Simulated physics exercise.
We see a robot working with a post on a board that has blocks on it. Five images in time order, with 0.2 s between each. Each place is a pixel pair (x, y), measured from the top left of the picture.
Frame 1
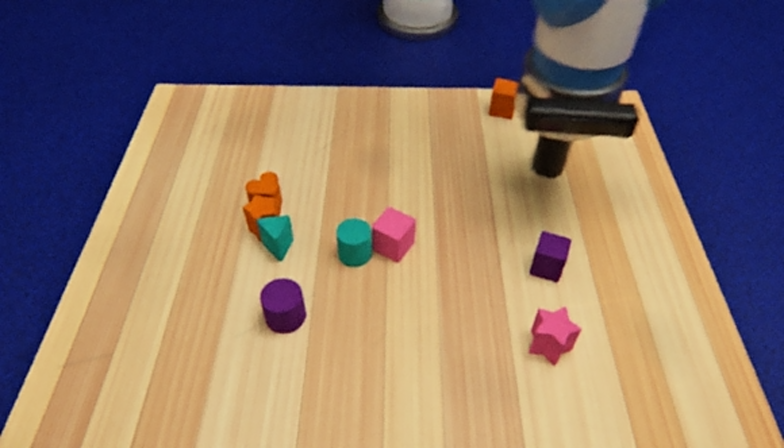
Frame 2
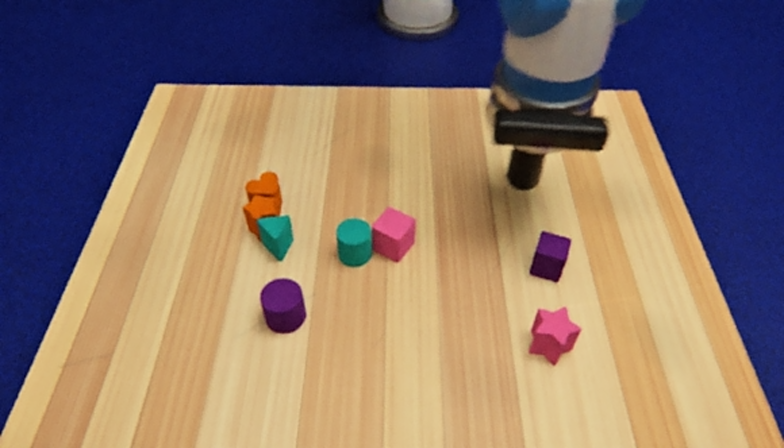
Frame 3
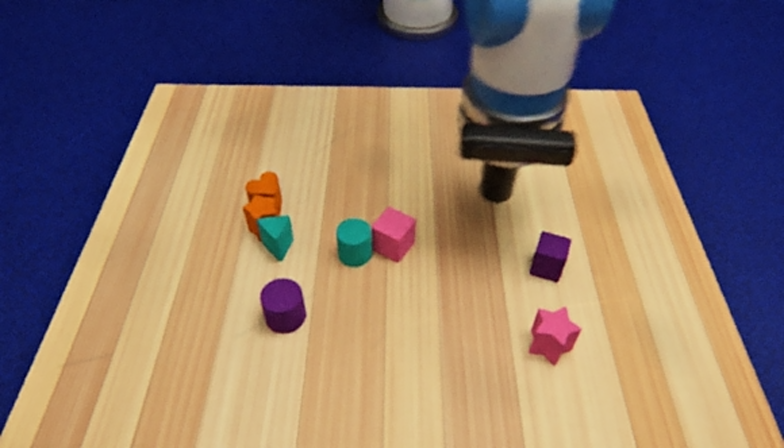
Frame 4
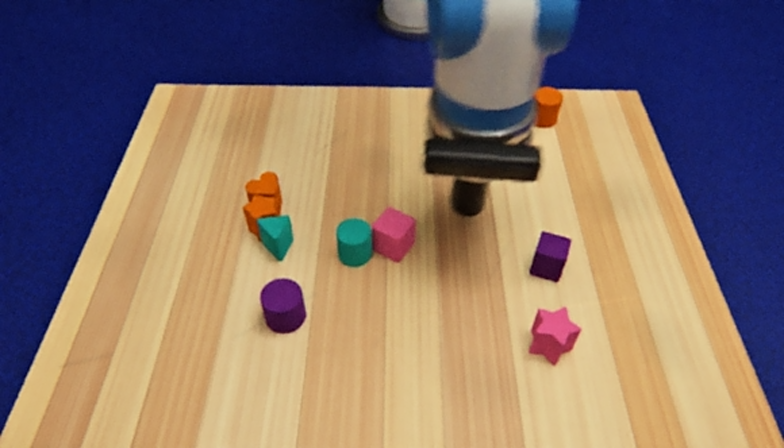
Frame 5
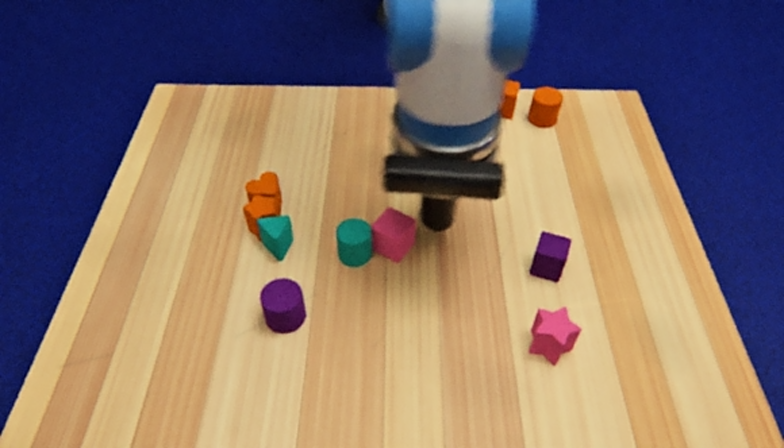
A robot arm in white and blue, with a black post pointing down, works over a striped wooden board on a blue surface, seen from above at an angle. Orange pieces and a turquoise three-sided block sit left above a purple cylinder, a turquoise cylinder and pink cube near the middle, and a purple cube and pink star right. The arm glides left and slightly nearer, uncovering orange blocks behind it and ending beside the pink cube, while the blocks and view stay still.
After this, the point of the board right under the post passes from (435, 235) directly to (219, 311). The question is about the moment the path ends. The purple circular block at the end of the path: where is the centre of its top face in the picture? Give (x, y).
I'd place it at (259, 309), taking the centre of its top.
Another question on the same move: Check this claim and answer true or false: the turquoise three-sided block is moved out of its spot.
It is true.
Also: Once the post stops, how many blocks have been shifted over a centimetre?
The result: Three blocks or more.
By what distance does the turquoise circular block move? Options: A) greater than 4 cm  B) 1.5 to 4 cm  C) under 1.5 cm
It's A.
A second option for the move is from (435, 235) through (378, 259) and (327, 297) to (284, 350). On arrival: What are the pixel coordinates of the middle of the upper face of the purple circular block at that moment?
For the centre of its top, I'd go with (238, 320).
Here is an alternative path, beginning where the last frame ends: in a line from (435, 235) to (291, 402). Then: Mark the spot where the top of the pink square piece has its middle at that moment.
Close to (373, 236).
On the path given first. One third of the way, post at (368, 245); turquoise circular block at (297, 232); pink square piece at (332, 234), turned 70° clockwise.
Two thirds of the way, post at (293, 272); turquoise three-sided block at (226, 220), turned 60° clockwise; turquoise circular block at (227, 242); pink square piece at (255, 258), turned 80° clockwise.
At the end, post at (213, 297); turquoise three-sided block at (222, 219), turned 80° clockwise; purple circular block at (259, 309); turquoise circular block at (189, 238); pink square piece at (179, 271), turned 120° clockwise.
